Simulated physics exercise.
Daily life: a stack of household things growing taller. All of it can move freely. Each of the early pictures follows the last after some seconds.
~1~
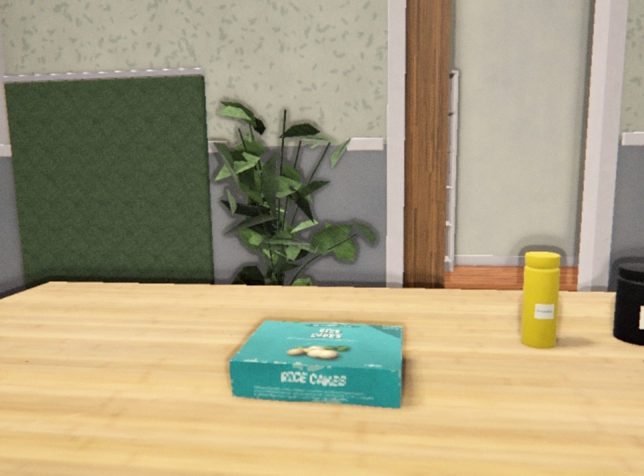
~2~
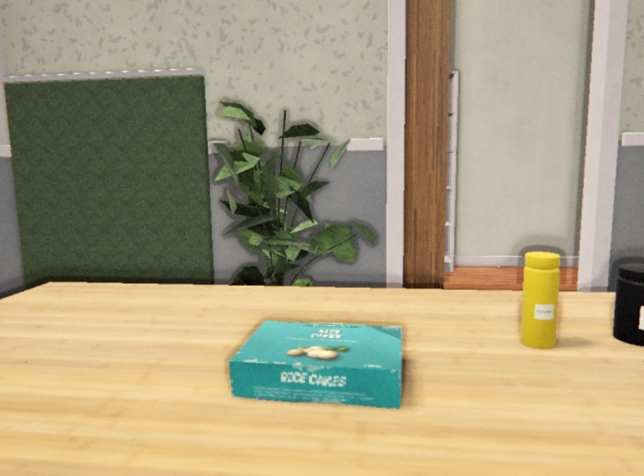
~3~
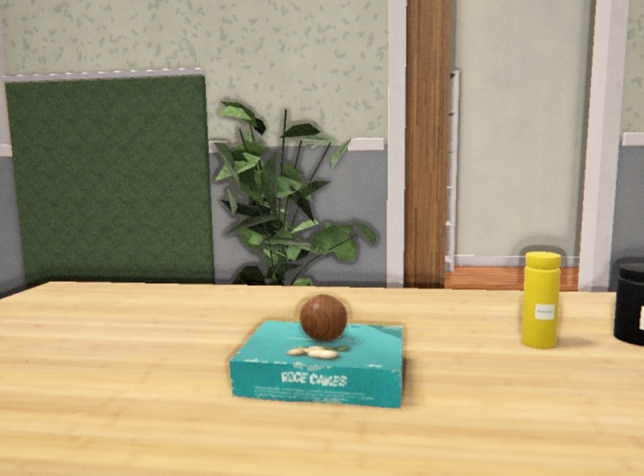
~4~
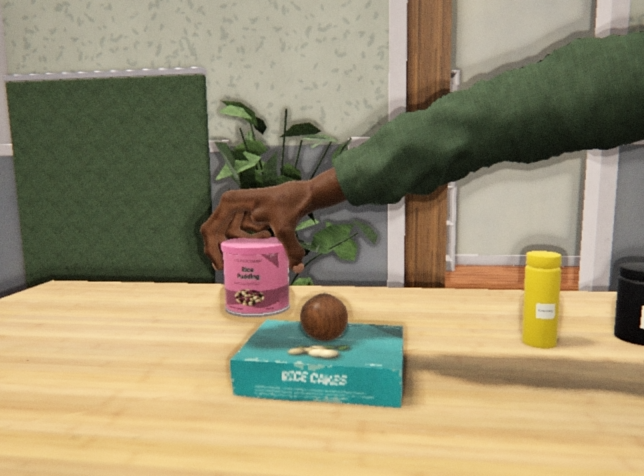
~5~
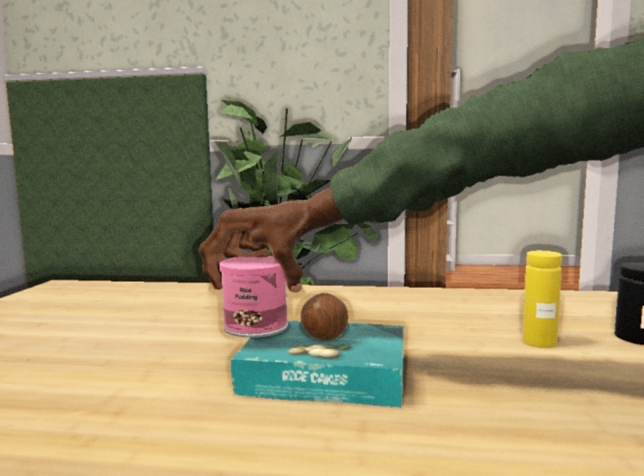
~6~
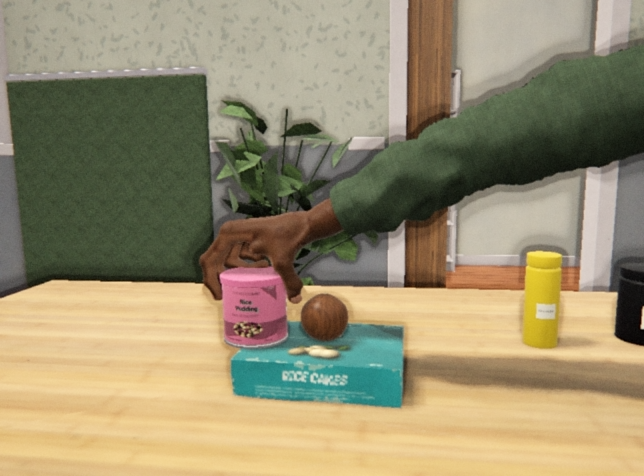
The clip shows a turquoise packet of rice cakes on a wooden table, then a brown ball resting on top of it, before a green-sleeved arm from the right lowers a pink tin at the packet's left end.
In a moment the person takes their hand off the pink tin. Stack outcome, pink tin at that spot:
Stable.
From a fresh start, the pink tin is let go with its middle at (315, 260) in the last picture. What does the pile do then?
Afterwards the pile tumbles over.
Then, 0.30 s later than the last frame, all is still.
Then, 0.80 s later than the last frame, pink tin resting near (255, 306).
When it is over, all 5 as before. End places, in pixels of the last picture, pink tin near (255, 306). The pile stays up.
